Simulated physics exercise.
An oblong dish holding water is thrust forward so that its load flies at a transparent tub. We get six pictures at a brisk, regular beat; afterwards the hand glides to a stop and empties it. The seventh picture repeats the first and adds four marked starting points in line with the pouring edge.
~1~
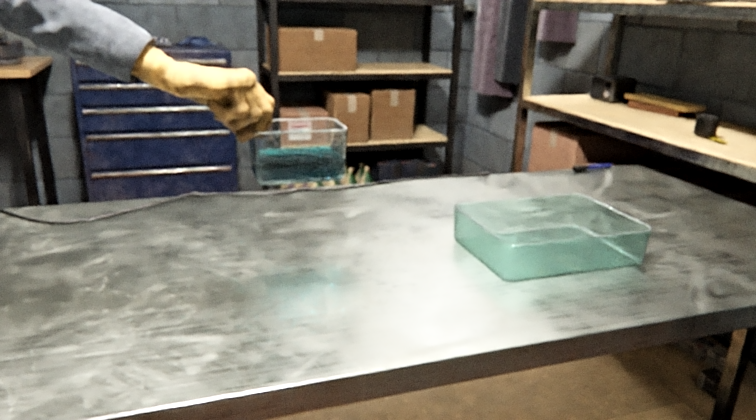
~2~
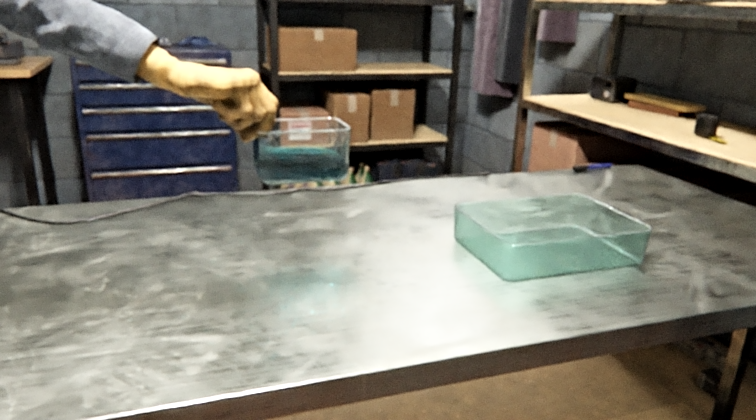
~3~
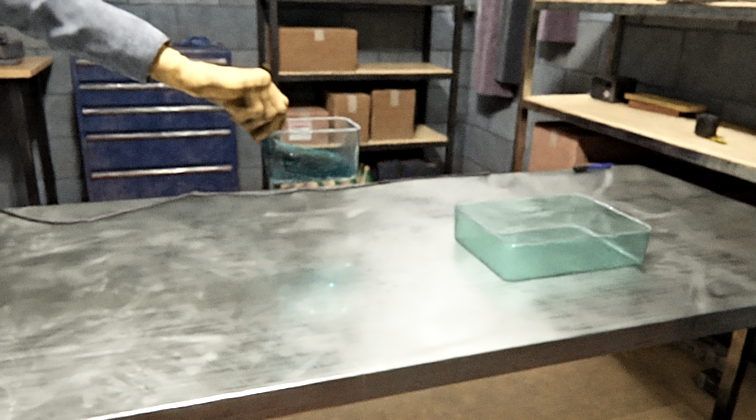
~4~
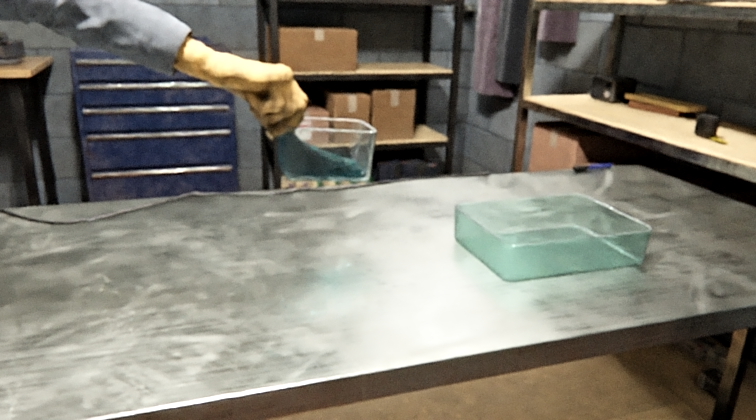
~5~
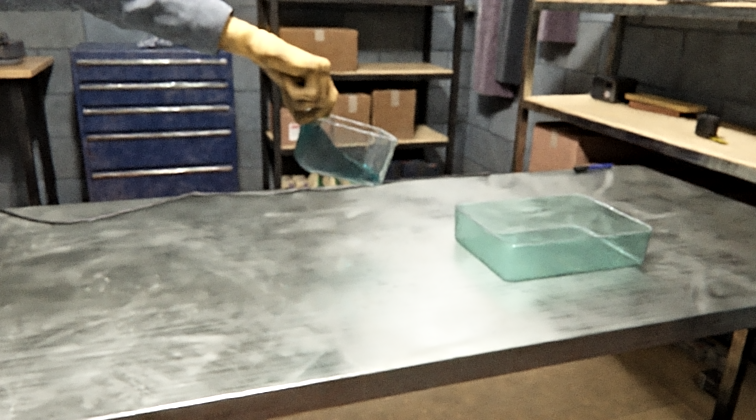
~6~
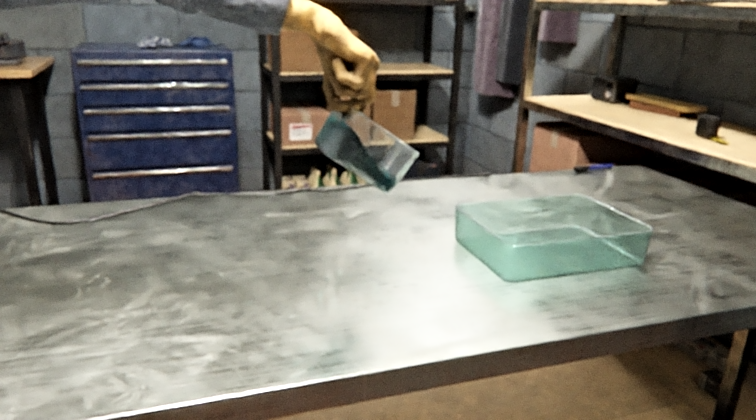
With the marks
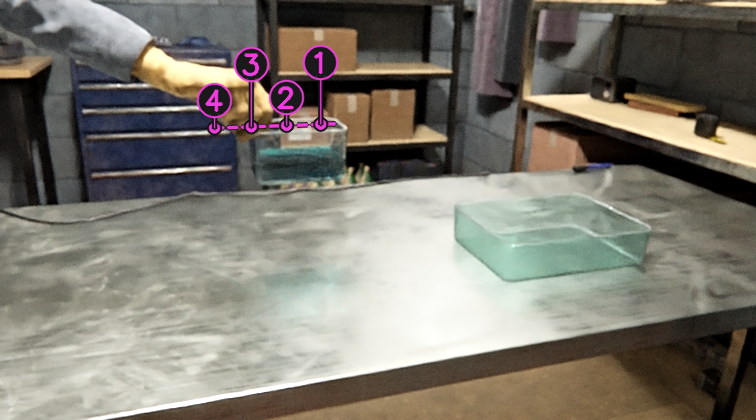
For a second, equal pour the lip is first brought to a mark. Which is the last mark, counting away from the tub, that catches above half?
I would pick place 2.
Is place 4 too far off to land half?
Yes, it does.
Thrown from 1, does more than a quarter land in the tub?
Yes.
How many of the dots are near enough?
Two.
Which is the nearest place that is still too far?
3 it is.
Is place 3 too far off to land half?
Yes.
In magenta, 1 at (320, 124); 2 at (286, 125); 3 at (251, 126); 4 at (214, 128).
With 1, about 71 % lands in the tub, 7 % falls short and 22 % goes beside or beyond.
With 2, about 66 % lands in the tub, 18 % falls short and 17 % goes beside or beyond.
With 3, about 18 % lands in the tub, 73 % falls short and 9 % goes beside or beyond.
With 4, about 0 % lands in the tub, 95 % falls short and 5 % goes beside or beyond.
